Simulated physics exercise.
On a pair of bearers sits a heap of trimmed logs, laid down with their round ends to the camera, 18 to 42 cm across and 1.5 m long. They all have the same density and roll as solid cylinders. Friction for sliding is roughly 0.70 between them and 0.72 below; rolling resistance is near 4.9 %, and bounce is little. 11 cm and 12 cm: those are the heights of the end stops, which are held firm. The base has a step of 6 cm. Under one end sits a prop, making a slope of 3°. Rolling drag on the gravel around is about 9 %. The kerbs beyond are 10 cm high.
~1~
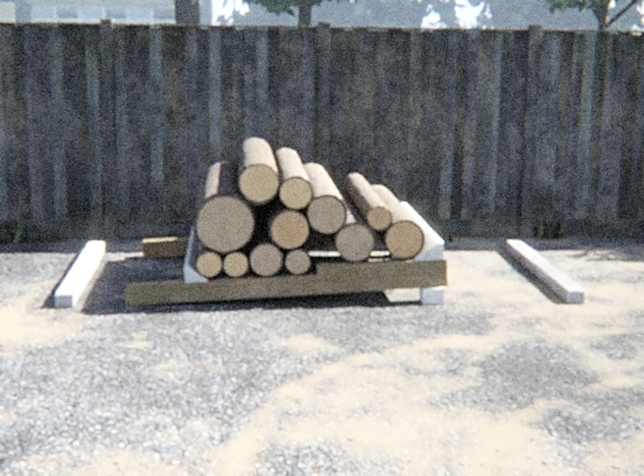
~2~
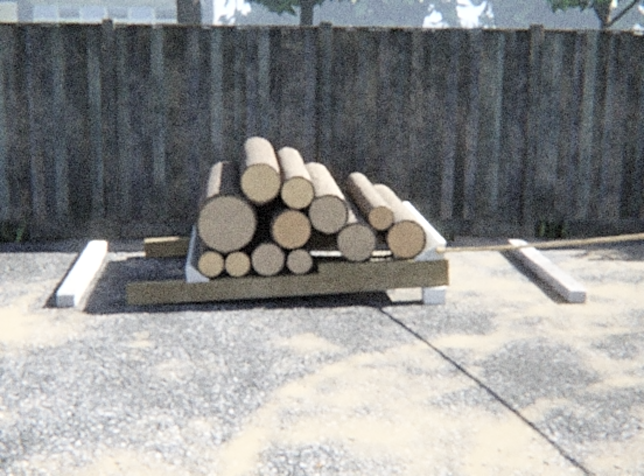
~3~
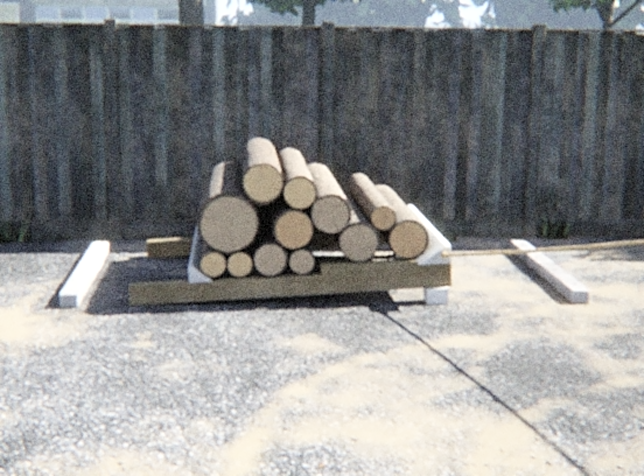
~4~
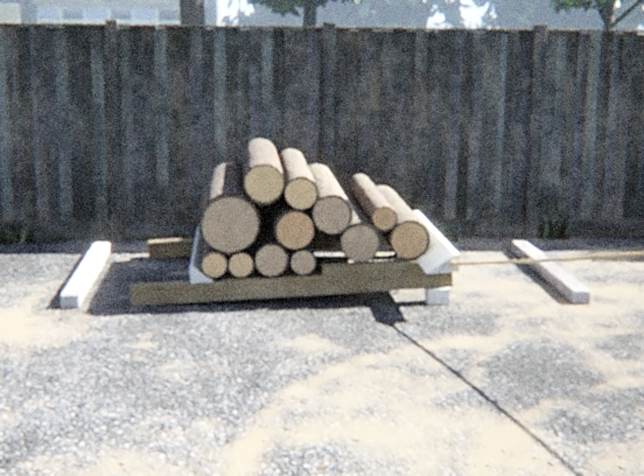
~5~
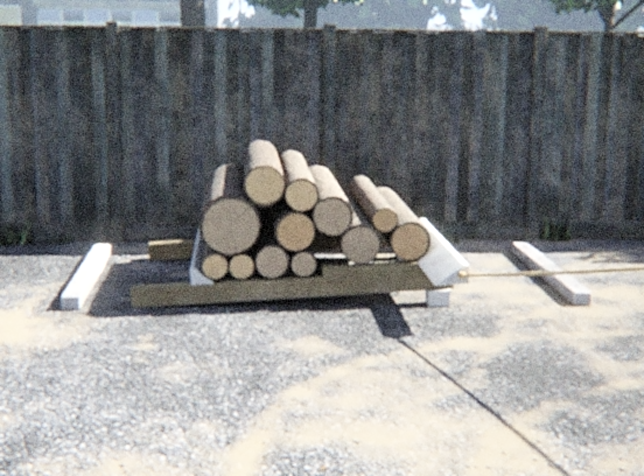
On gravel before a dark fence, the white right chock slides outward beside still stacked logs.
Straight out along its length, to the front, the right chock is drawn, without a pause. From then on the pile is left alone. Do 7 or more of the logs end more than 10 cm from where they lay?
No: The tally comes to 0.
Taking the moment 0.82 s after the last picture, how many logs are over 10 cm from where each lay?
0 at that time.
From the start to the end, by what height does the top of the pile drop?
Roughly 0 cm.
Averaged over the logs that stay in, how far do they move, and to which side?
Mean shift: Approx. 0 cm, rightward.
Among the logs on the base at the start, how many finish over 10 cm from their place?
That number comes to 0.
Then, 0.68 s past the final picture, 0 now displaced over 10 cm.
Then, 0.82 s past the final picture, 0 now displaced over 10 cm.
At rest 1.1 s after the last picture, 0 moved over 10 cm; not one over the kerbs; top of the pile 95 cm high, from 95 cm.
